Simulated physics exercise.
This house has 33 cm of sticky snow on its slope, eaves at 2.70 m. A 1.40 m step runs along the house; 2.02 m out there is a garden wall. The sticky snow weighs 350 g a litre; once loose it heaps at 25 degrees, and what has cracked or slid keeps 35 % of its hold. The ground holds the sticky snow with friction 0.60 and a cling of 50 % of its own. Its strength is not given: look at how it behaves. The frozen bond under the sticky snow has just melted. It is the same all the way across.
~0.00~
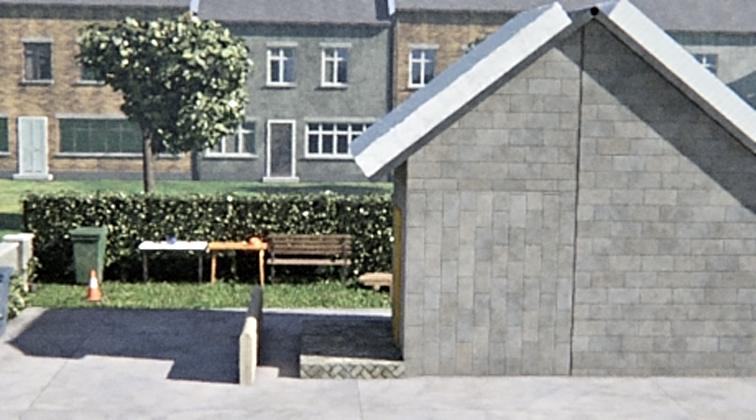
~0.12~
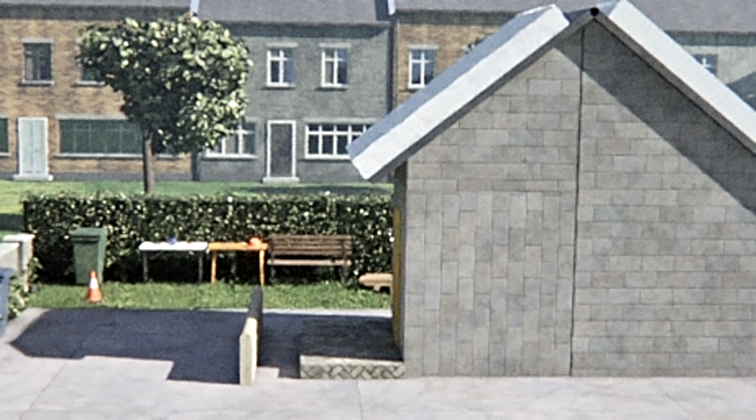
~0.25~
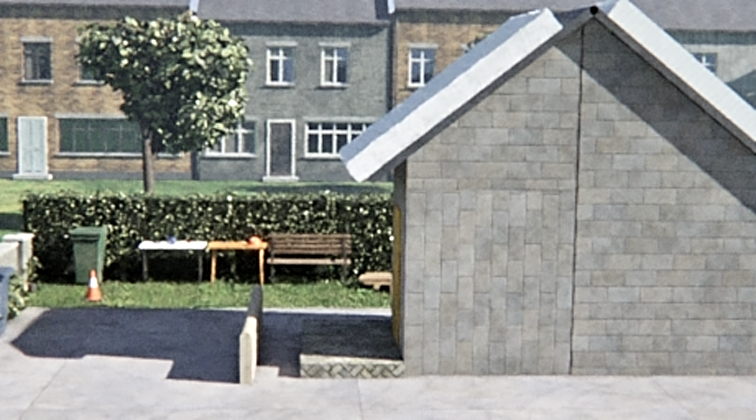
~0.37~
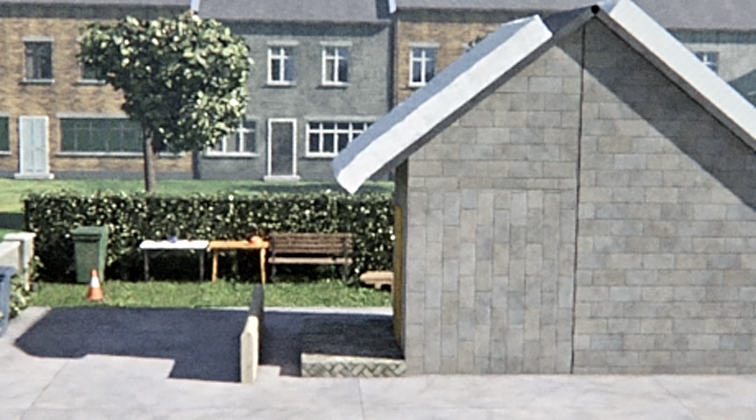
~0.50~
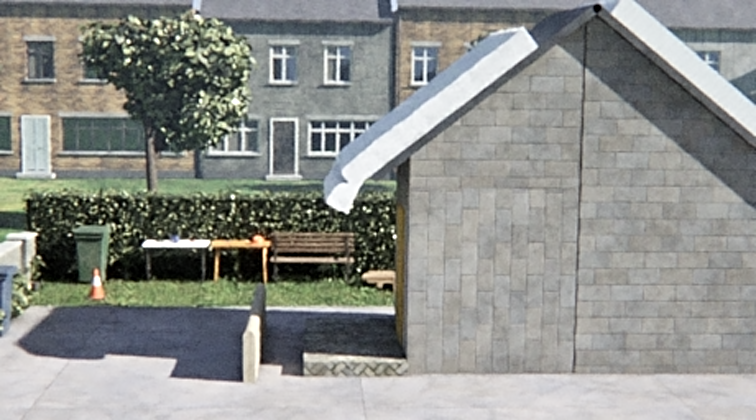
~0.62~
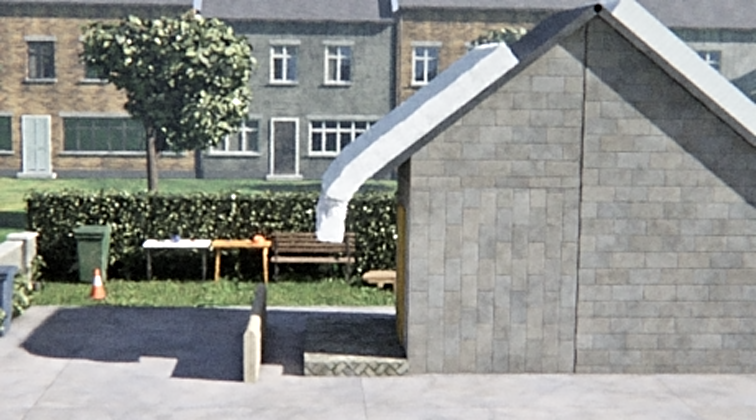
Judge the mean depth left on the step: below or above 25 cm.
It comes out below 25 cm.
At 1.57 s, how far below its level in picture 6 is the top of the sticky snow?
Roughly 3.7 m.
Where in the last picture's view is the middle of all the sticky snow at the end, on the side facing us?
Near (206, 363).
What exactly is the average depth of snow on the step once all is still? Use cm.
Roughly 18 cm.
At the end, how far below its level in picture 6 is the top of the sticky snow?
Some 3.7 m.
After 1.06 s, 41 % of the snow is still up on the roof and 59 % is falling or down.
After 1.57 s, none of the snow is still up on the roof and all is falling or down.
After 2.09 s, none of the snow is still up on the roof and all is falling or down.
After 2.60 s, none of the snow is still up on the roof and all is falling or down.
After 2.70 s, none of the snow is still up on the roof and the snow on the step is 18 cm deep on average.
